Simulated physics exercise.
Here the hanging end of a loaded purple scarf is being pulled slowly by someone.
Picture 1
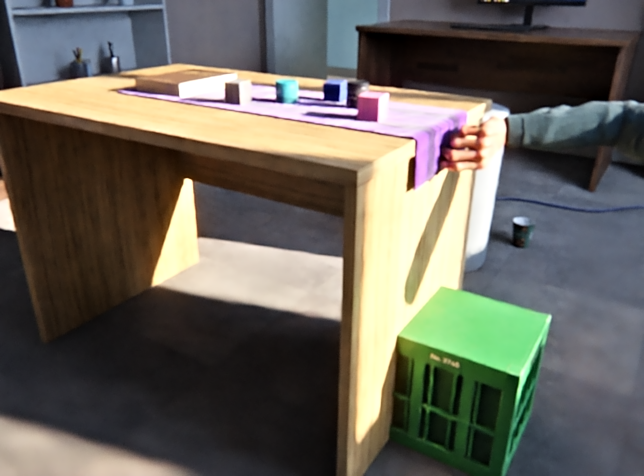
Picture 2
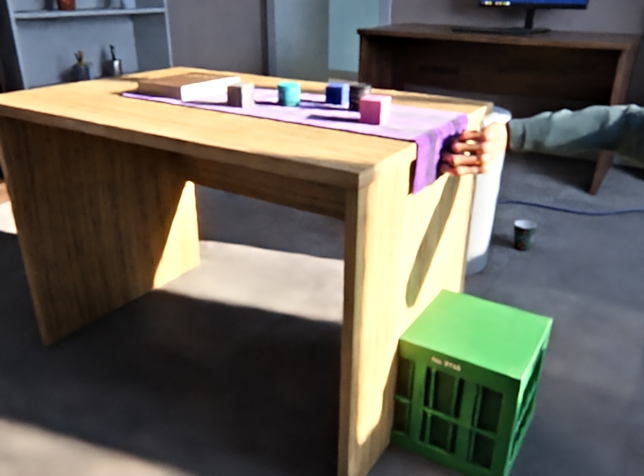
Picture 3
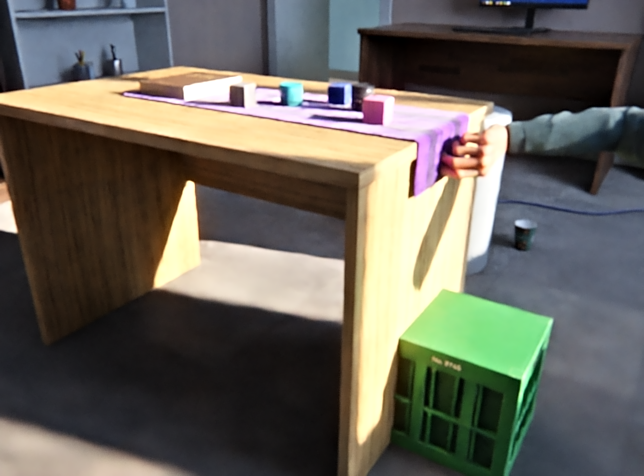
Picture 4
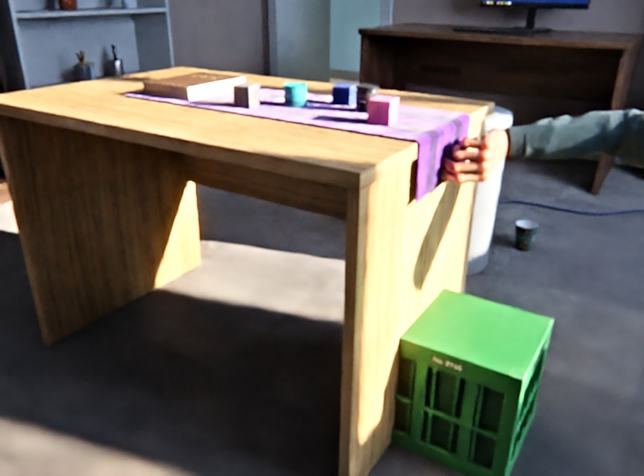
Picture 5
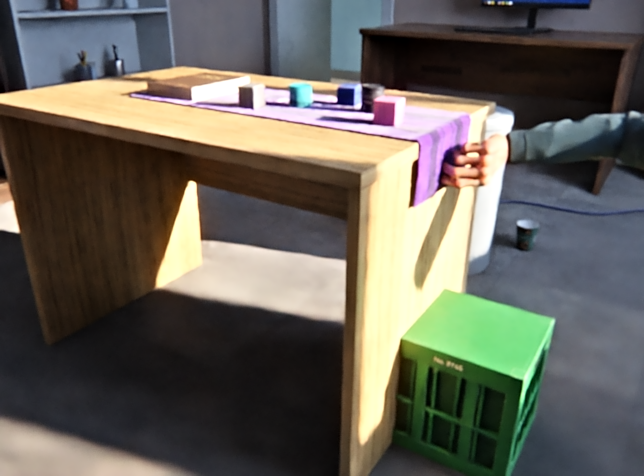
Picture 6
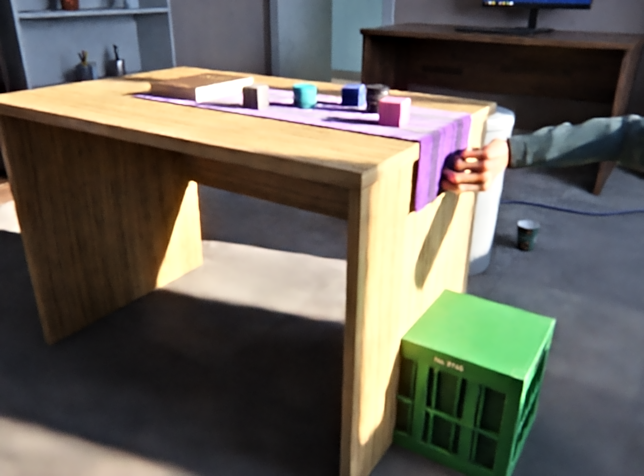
At a wooden table, a hand slowly pulling the hanging end of a purple scarf, small cubes and pots shifting slightly right.
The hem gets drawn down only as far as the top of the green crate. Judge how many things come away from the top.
Three things come off.
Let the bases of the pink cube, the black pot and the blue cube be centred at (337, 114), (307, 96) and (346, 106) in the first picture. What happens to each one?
Outcome: Pink cube falls away, black pot stays, blue cube falls away.
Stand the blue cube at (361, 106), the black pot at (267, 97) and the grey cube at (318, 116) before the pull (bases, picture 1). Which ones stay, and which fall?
The blue cube tumbles off, the black pot remains up, the grey cube drops off.
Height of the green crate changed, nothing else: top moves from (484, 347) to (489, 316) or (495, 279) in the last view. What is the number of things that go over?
First height: 2; second height: 1.
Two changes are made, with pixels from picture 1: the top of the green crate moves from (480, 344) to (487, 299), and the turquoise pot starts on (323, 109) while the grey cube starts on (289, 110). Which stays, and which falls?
Outcome: Turquoise pot keeps its perch; grey cube keeps its perch.
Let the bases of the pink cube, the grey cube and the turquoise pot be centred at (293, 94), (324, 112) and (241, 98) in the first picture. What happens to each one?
Pink cube: Still up. Grey cube: Off. Turquoise pot: Still up.
Soon after, hem near (437, 285); pink cube and black pot gone.
Then, hem on the crate; pink cube, black pot and blue cube gone.
At rest, hem on the crate; pink cube, black pot and blue cube gone. The answer is three.
